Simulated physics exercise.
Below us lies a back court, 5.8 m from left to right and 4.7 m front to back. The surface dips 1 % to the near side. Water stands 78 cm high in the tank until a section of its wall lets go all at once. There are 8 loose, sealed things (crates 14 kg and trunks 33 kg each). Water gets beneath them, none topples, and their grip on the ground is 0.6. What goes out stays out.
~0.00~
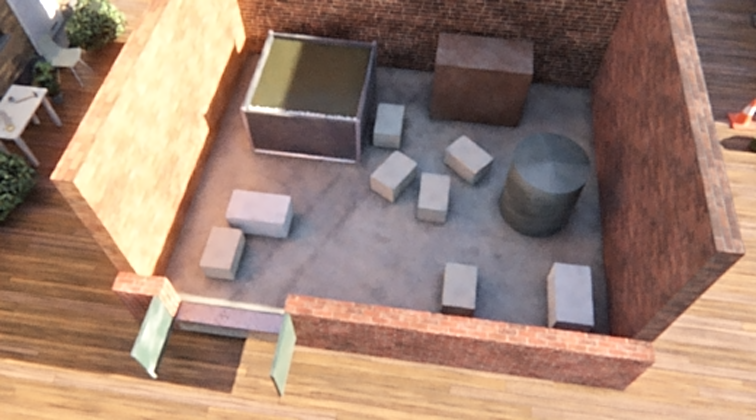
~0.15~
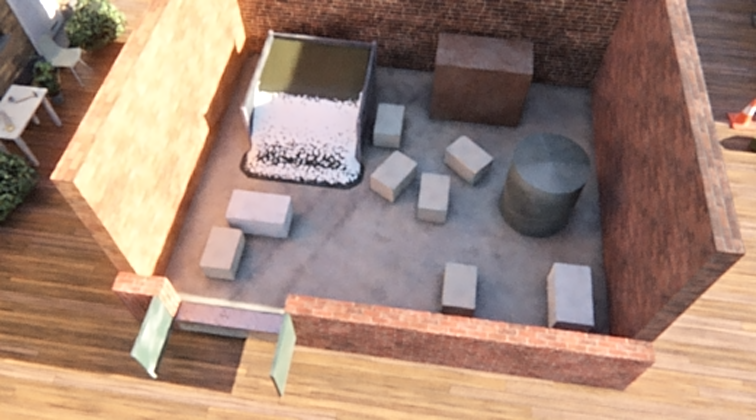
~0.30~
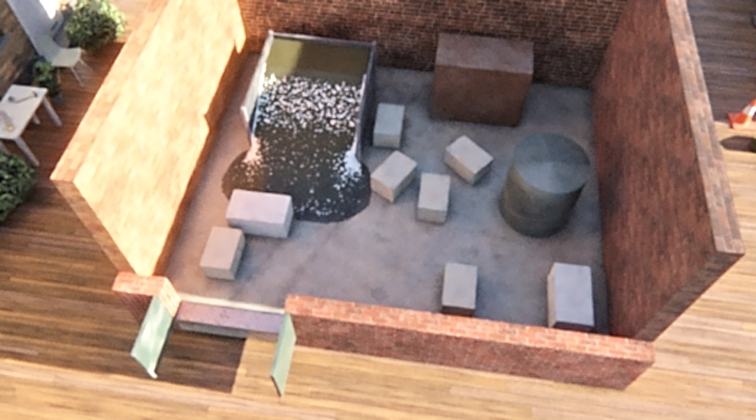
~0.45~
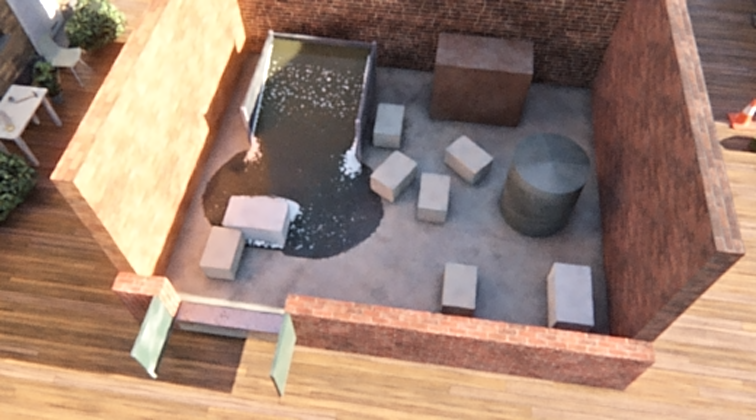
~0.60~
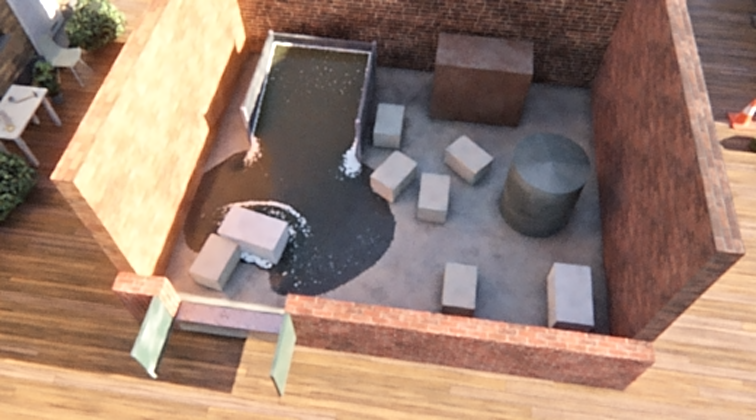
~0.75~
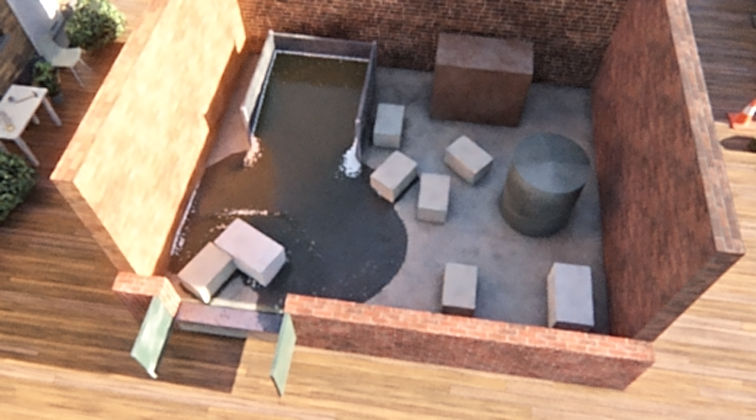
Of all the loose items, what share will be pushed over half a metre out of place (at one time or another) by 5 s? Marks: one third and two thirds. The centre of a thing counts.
That comes to between one and two thirds.
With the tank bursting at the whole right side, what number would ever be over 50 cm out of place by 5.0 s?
In that case 6 of them.
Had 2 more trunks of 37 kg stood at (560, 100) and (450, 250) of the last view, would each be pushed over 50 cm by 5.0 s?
In that order: Under, short of it.
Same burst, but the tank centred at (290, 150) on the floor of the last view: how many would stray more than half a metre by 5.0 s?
In that case 3 of them.
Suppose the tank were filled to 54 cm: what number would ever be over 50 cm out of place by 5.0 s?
In that case 4 of them.
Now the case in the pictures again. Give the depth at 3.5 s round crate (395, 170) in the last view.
Roughly 1 cm.
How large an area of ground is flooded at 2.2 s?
Roughly 14 m2.
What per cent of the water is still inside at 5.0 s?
About 52 per cent.
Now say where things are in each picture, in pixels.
In the first frame, a trunk at (258, 206), on the bottom; a crate at (221, 247) rests on the ground; water covers 2.4 m2; 0 of 8 have shifted.
In the second frame, a trunk at (258, 206) rests on the ground; a crate at (221, 247), on the bottom; 3.4 m2 under water; 0 of 8 have shifted.
In the third frame, a trunk at (258, 206), on the bottom; a crate at (221, 247) rests on the ground; 4.6 m2 under water; 0 of 8 have shifted.
In the fourth frame, a trunk at (256, 213) rests on the ground, 11 cm from its start; a crate at (221, 247), on the bottom; 5.8 m2 under water; 1 of 8 have shifted.
In the fifth frame, a trunk at (253, 227) rests on the ground, 35 cm from its start; a crate at (214, 256) rests on the ground, 16 cm from its start; 7.5 m2 under water; 2 of 8 have shifted.
In the sixth frame, a trunk at (249, 245), on the bottom, 62 cm from its start; a crate at (205, 266), on the bottom, 33 cm from its start; 9.1 m2 under water; 2 of 8 have shifted.
After 1.1 s 2 of 8 are over 50 cm from their spots; 0 afloat.
After 2.2 s 3 of 8 are over 50 cm from their spots; 0 afloat.
After 3.5 s 3 of 8 are over 50 cm from their spots; 2 afloat.
After 5.0 s 3 of 8 are over 50 cm from their spots, and 3 have been at some point; 1 afloat.
